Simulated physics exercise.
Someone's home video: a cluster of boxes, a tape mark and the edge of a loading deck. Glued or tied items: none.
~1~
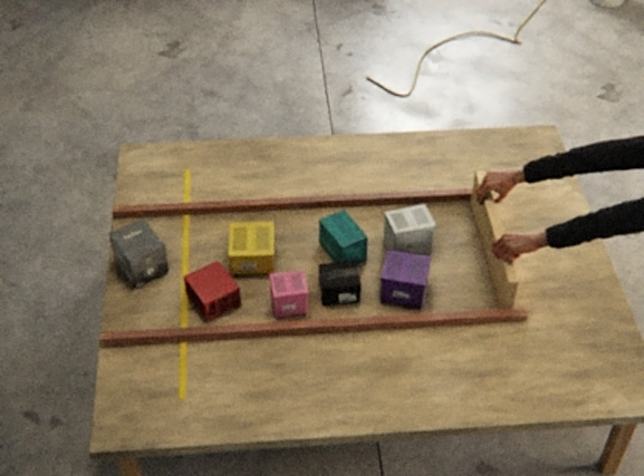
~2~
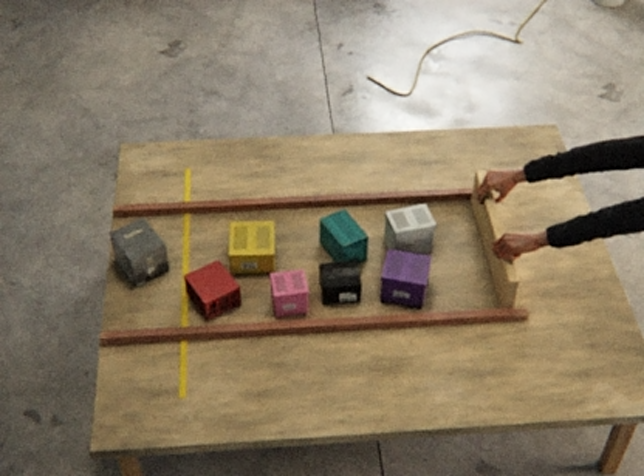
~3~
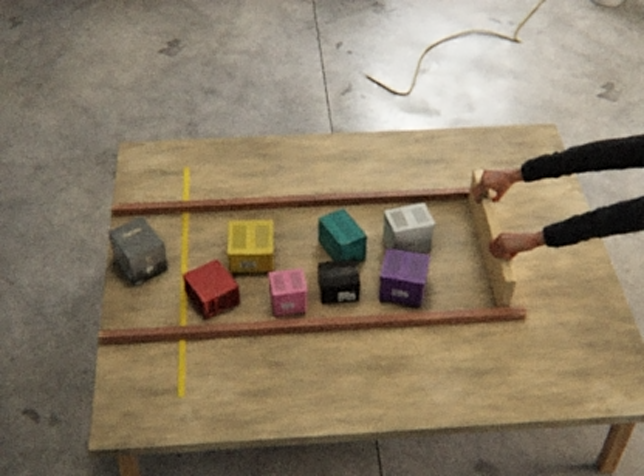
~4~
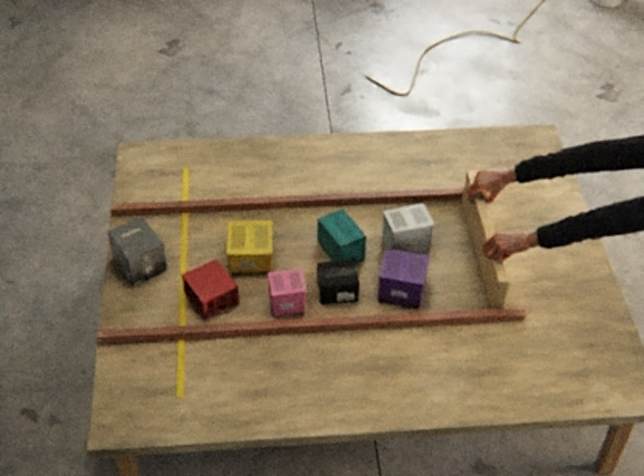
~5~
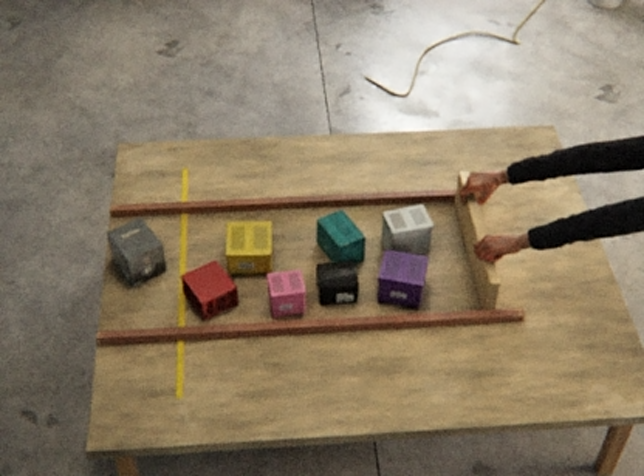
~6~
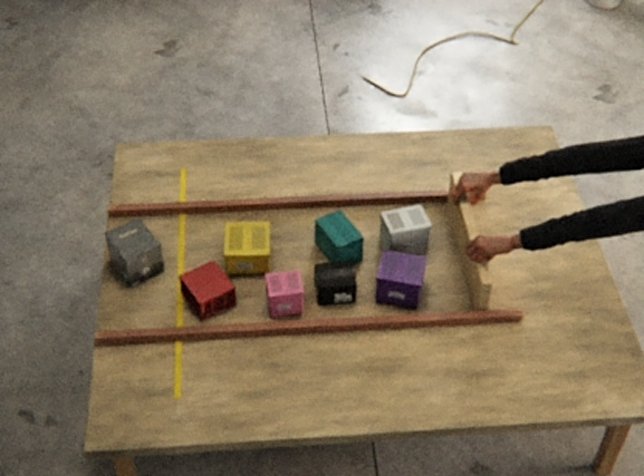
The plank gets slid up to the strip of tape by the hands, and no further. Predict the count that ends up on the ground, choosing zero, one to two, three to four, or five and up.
Count: Three or four.
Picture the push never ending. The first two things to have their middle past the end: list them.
The grey box goes first and the red crate follows.
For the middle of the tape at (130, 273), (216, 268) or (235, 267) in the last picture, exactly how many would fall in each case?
Counts per try, in order: 6 / 2 / 2.
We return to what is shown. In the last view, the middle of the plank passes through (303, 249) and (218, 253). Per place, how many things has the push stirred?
At first I count 7, and then 8.
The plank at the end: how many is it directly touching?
The count in contact is 2.
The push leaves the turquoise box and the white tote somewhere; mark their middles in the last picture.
Going in order: First (121, 253), then (158, 243).
Early on, none off yet; grey box at rest near (135, 252); red crate at rest near (208, 290); yellow tote at rest near (248, 248).
A while later, none off yet; grey box at rest near (135, 252); red crate travelled about its own width near (171, 289); yellow tote travelled about its own width near (211, 251).
Further along, none off yet; grey box travelled about its own width near (94, 254); red crate travelled well along near (97, 299); yellow tote travelled well along near (138, 259).
Finally, the number that fall off is three or four; lost, pink tote, yellow tote, red crate and grey box.
